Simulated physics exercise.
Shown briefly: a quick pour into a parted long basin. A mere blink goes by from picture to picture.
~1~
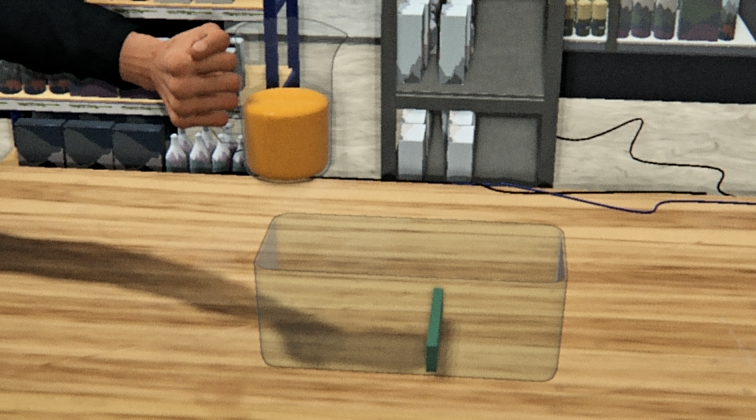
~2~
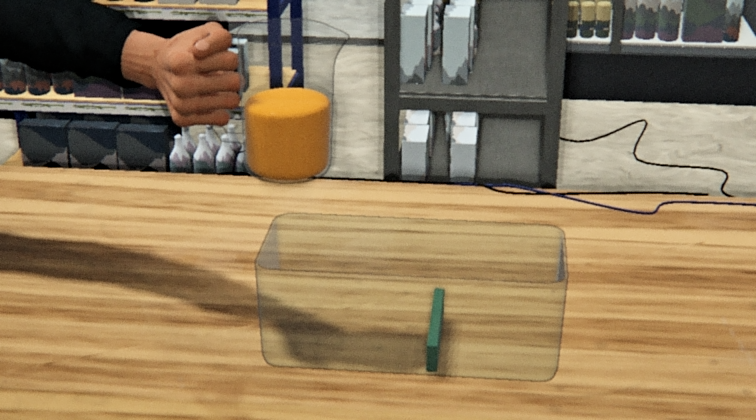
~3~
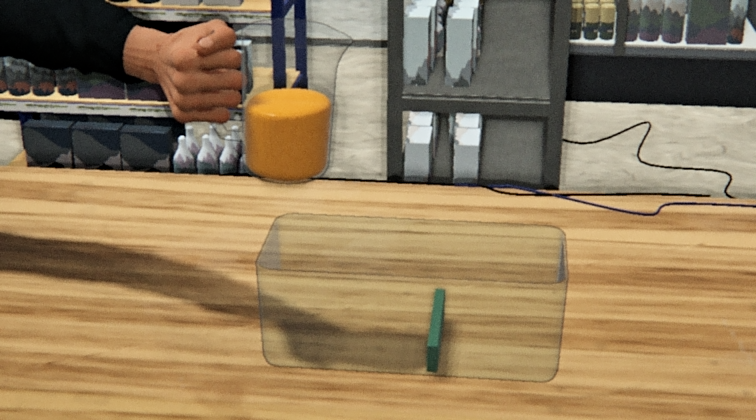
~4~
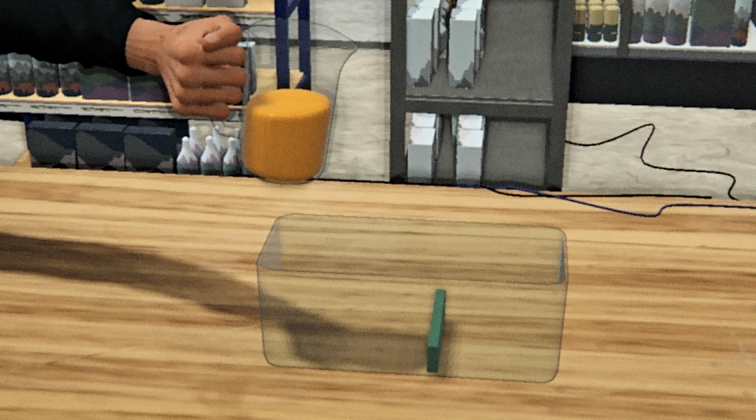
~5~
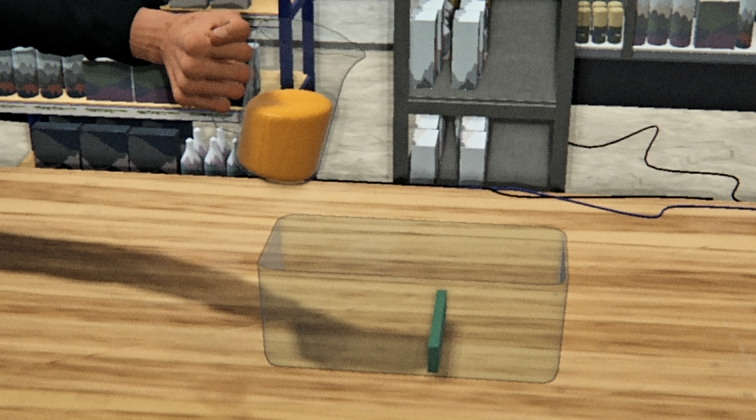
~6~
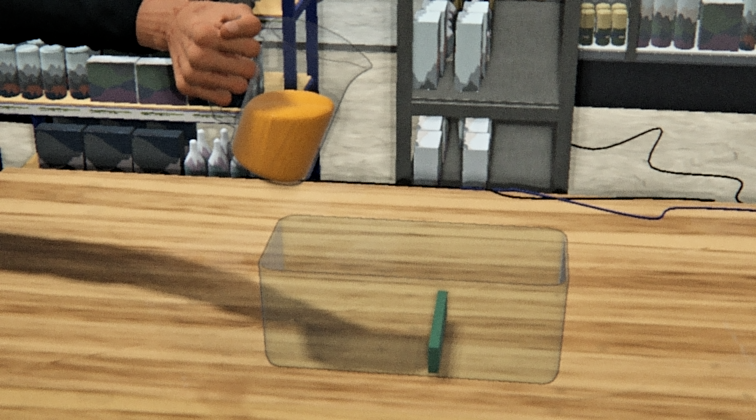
A hand tilting a clear jug of orange liquid gradually to the right above a clear rectangular basin with a green divider.
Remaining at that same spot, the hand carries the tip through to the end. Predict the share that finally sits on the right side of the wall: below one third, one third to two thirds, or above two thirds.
Shy of a third.
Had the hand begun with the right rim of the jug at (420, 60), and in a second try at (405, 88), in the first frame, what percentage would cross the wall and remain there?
First try: About 90 %; second try: About 85 %.
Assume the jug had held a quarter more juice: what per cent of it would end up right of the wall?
About 35 percent.
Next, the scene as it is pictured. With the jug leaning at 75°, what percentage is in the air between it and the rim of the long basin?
Airborne fraction: Approx. 0 %.
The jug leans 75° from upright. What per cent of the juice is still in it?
Around 100 in a hundred has not poured out yet.
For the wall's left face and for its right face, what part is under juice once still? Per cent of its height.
Roughly 40 left of the wall, roughly 20 right of it.
A moment on, the jug is tipped on its side and 98 per cent is still to pour, 0 is left of the wall and 0 right of it.
Next, the jug is tipped right over and 34 per cent is still to pour, 31 is left of the wall and 13 right of it.
Then the jug is tipped right over and 0 per cent is still to pour, 74 is left of the wall and 21 right of it.
Later the jug is tipped right over and 0 per cent is still to pour, 75 is left of the wall and 22 right of it.
Finally, 75 per cent lies left of the wall, 22 right of it and 2 outside.
